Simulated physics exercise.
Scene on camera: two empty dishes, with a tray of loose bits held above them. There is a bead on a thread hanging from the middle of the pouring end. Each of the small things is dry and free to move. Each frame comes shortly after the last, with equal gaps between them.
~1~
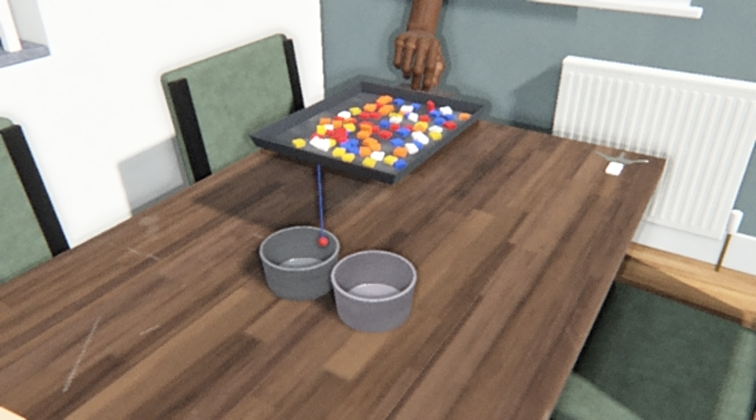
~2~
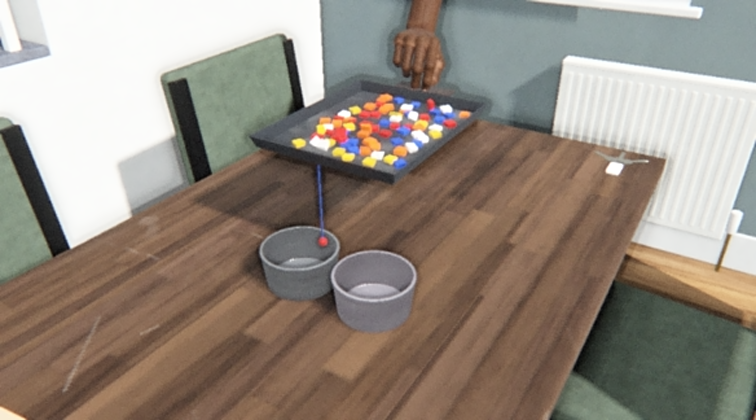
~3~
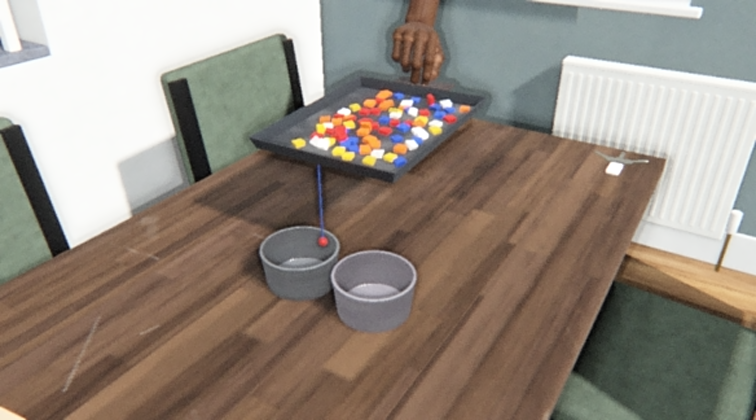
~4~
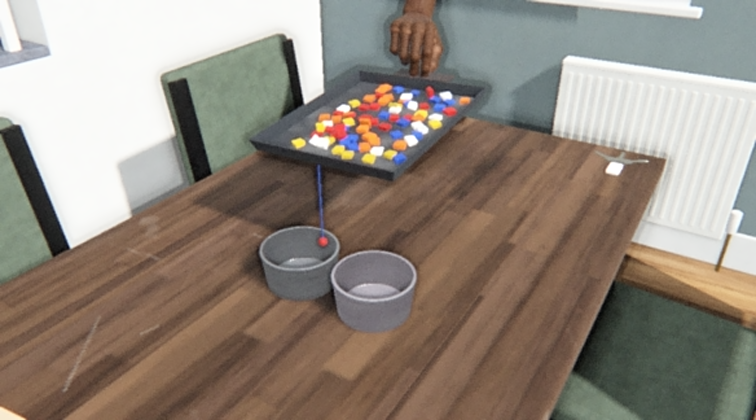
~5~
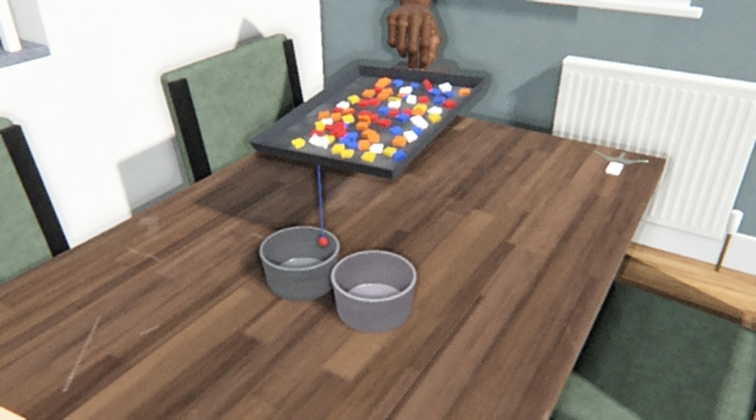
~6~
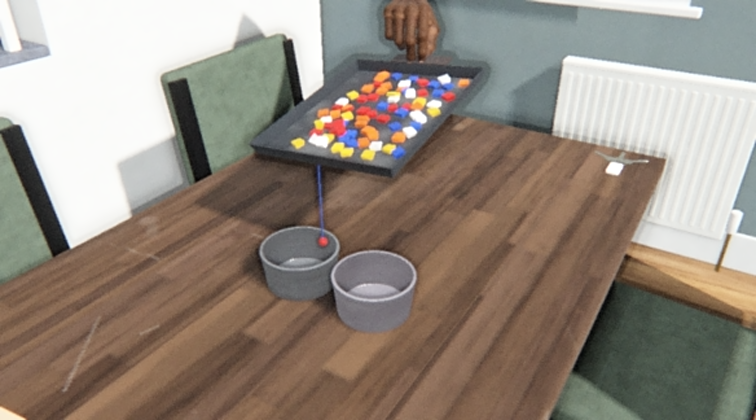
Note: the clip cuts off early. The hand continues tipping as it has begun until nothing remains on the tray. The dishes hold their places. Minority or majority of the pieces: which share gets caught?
Honestly, the catch comes out below half of the load.
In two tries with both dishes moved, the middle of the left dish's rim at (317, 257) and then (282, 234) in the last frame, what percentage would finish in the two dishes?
Roughly 20% first, roughly 80% second.
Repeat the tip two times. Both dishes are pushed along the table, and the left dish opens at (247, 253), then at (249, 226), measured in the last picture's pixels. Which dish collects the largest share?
Well, first the one further left, then the one further left.
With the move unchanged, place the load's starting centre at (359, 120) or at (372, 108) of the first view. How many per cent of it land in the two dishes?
Try 1: 30 %; try 2: 30 %.
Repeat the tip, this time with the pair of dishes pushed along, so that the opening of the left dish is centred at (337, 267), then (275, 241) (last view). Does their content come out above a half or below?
For the earlier try a smaller portion is kept, for the later one a larger portion.
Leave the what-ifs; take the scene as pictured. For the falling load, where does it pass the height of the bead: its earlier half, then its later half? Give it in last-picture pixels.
At (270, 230) for the first part, then at (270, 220) for the others.
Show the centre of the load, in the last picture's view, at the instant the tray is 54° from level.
About (298, 131).
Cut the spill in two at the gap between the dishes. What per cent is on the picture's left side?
It comes to near 100 percent of the spill.
Shortly afterwards, tray tipped steeply; the whole lot on the tray.
Next, tray tipped right over; near half on the tray; only a few in the left dish; a little outside both; near a quarter in the air.
Some moments later, tray tipped past a quarter turn; near a third in the left dish; near two thirds outside both.
In the end, tray tipped past a quarter turn; none at all in the right dish; near a third in the left dish; near two thirds outside both.
